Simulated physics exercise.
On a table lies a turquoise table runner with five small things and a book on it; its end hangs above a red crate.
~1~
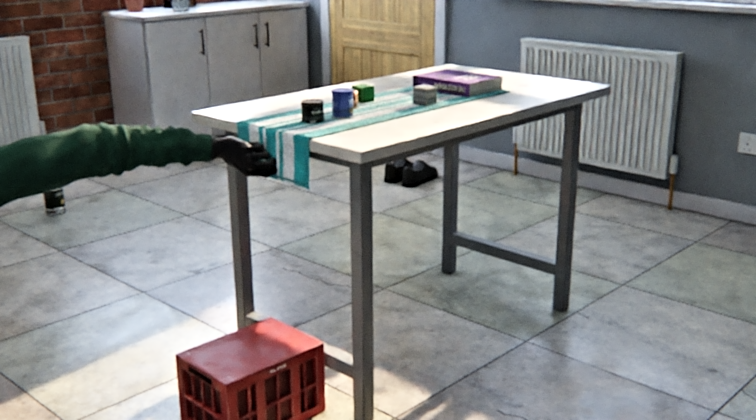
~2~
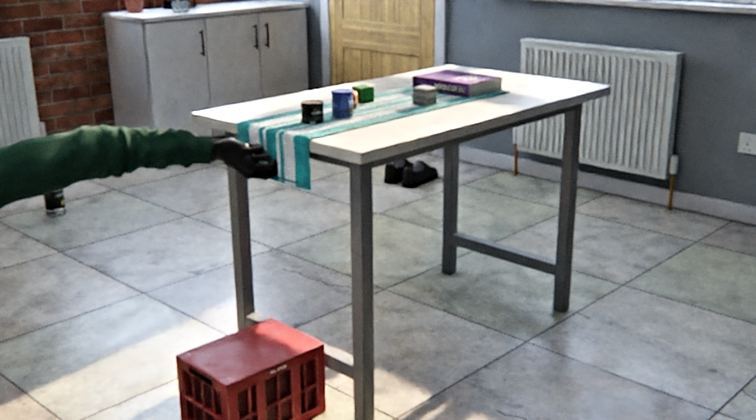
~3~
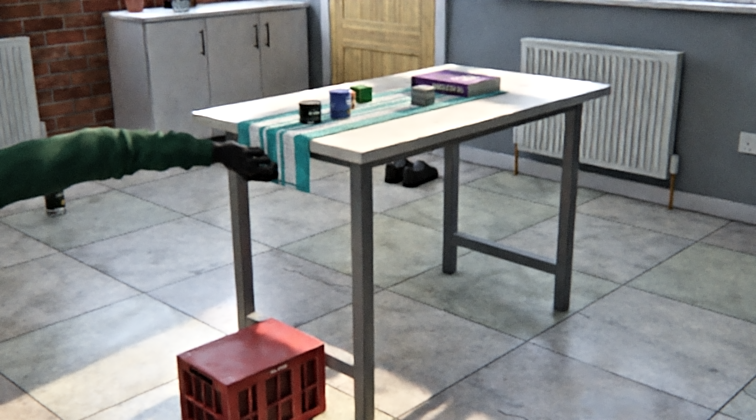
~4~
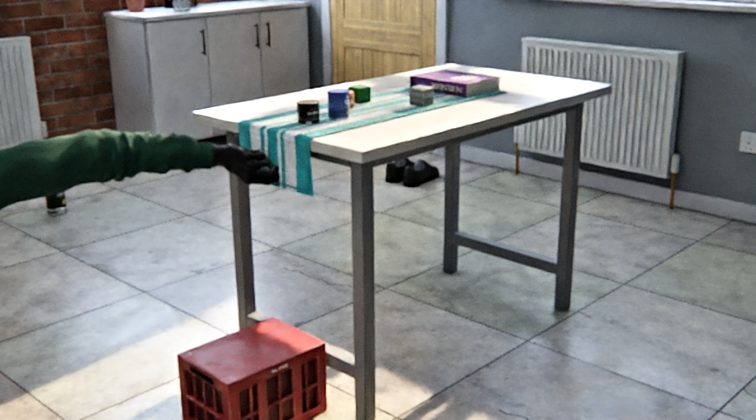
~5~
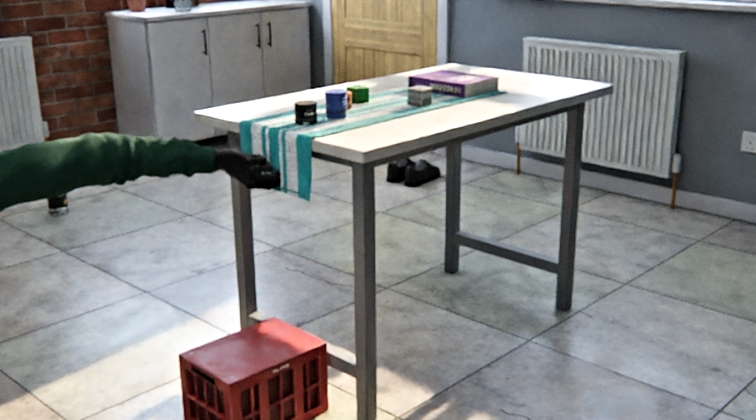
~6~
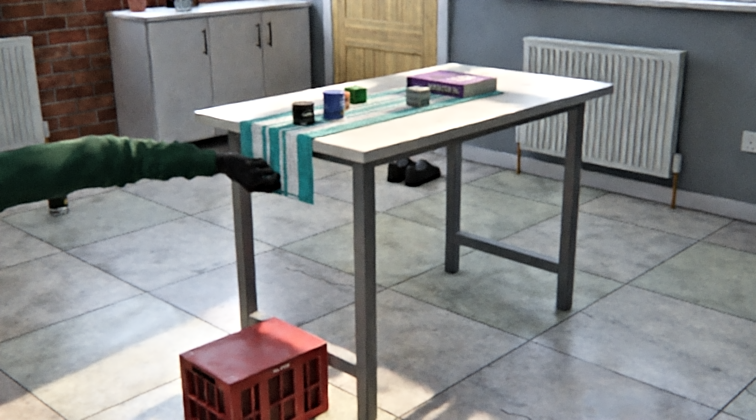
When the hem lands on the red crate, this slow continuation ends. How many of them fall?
Four.
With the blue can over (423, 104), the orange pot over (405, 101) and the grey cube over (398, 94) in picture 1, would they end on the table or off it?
Of the three, the blue can stays aloft, the orange pot stays aloft and the grey cube stays aloft.
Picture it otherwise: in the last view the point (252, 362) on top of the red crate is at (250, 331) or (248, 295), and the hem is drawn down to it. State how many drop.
Counting them gives 3 and 2.
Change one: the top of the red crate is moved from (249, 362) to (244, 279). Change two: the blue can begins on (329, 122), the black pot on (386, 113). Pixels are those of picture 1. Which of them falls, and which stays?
The blue can does not stay aboard, and the black pot stays aboard.
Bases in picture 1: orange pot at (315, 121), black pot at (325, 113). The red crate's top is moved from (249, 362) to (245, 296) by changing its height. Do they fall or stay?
Orange pot: Lost; black pot: Lost.
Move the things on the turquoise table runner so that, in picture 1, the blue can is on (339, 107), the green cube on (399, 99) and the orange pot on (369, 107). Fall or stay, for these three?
Looks like the blue can ends up down, the green cube hangs in there, and the orange pot ends up down.
Early on, hem near (278, 234); black pot gone.
Midway, hem near (278, 278); black pot and blue can gone.
Near the end, hem near (279, 326); black pot, blue can and orange pot gone.
Finally, hem on the crate; black pot, blue can, orange pot and green cube gone. Over the edge go four.
